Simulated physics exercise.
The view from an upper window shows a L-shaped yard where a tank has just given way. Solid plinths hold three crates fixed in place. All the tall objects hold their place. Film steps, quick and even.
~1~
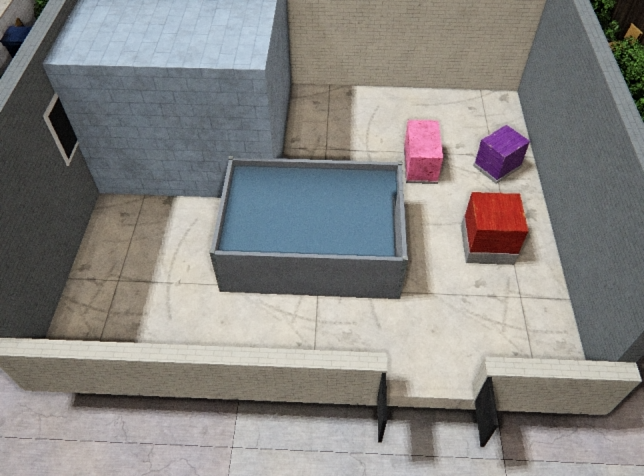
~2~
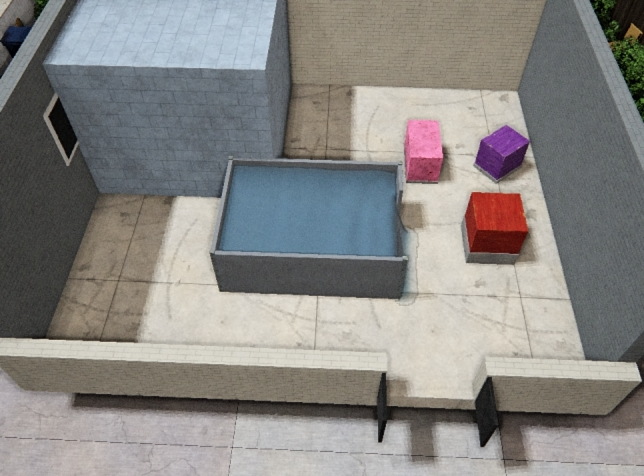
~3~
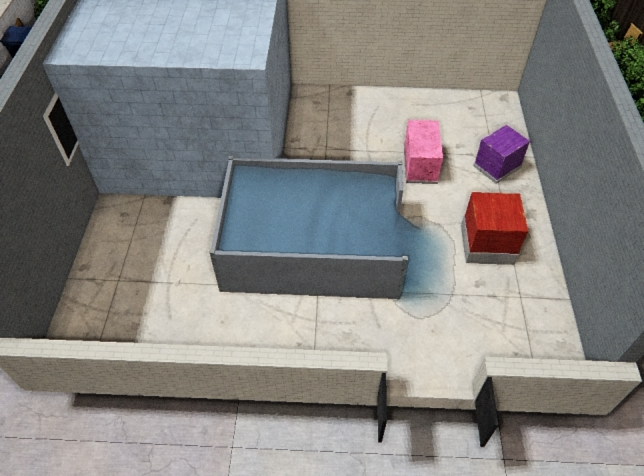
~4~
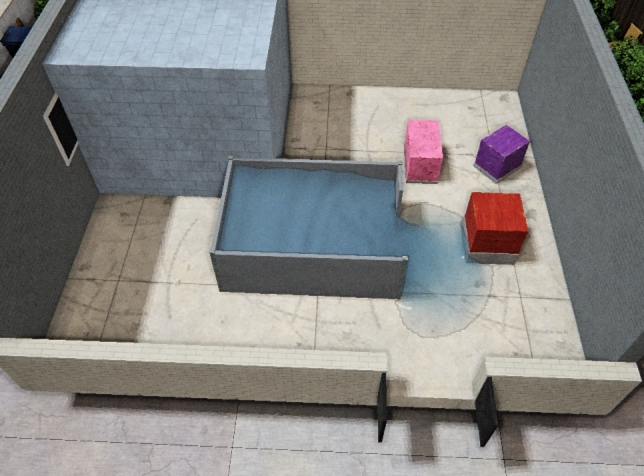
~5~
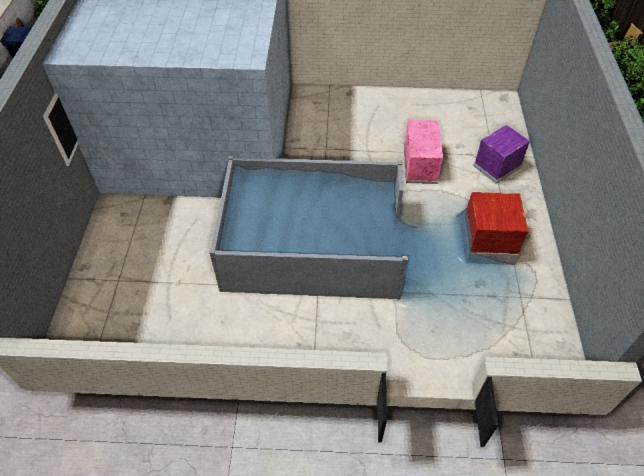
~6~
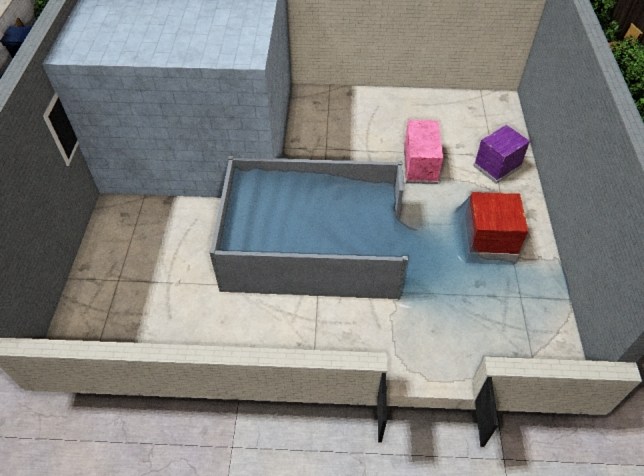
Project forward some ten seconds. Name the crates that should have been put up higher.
Afterwards, the red crate ends up wet; the purple crate ends up wet; the pink crate ends up wet.
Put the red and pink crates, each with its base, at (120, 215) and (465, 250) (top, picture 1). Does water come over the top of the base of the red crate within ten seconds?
Briefly, red crate stays clear.
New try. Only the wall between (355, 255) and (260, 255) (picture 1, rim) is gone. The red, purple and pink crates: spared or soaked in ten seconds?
Going through them, the red is never reached, the purple gets reached and the pink gets reached.
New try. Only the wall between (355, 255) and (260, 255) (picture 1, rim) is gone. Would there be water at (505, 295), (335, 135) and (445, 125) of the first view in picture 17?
Going through them in turn: Reached by the flood, then still unsoaked, then still unsoaked.
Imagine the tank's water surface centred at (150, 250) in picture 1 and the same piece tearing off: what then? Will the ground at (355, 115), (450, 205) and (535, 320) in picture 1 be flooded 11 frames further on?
Results in order - left untouched, swamped, swamped.
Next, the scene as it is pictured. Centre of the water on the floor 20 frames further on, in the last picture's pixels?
That puts it at around (422, 245).
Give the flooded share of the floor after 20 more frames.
My guess is around 65 in a hundred.
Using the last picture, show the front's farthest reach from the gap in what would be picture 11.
Somewhere about (524, 138).
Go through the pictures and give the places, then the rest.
In the first picture, the open tank at (312, 209) is whole and still.
In the second picture, water pours out at (396, 251) and has run to (401, 302).
In the third picture, water pours out at (396, 251) and has run to (439, 231).
In the fourth picture, the front is at (488, 282), out from the gap at (396, 252).
In the fifth picture, the front is at (528, 287), out from the gap at (396, 252).
In the sixth picture, water pours out at (396, 253) and has run to (568, 302).
A moment on, water covers 30 % of the floor; the red crate water round its plinth, the purple crate water round its plinth, the pink crate water round its plinth.
Next, water covers 45 % of the floor; the red crate water round its plinth, the purple crate water round its plinth, the pink crate water round its plinth.
Then, water covers 65 % of the floor; the red crate water round its plinth, the purple crate water round its plinth, the pink crate water round its plinth.
Later, water covers 90 % of the floor; the red crate water round its plinth, the purple crate water round its plinth, the pink crate water round its plinth.
In the end, water covers 100 % of the floor; the red crate was topped, the purple crate was topped, the pink crate was topped.
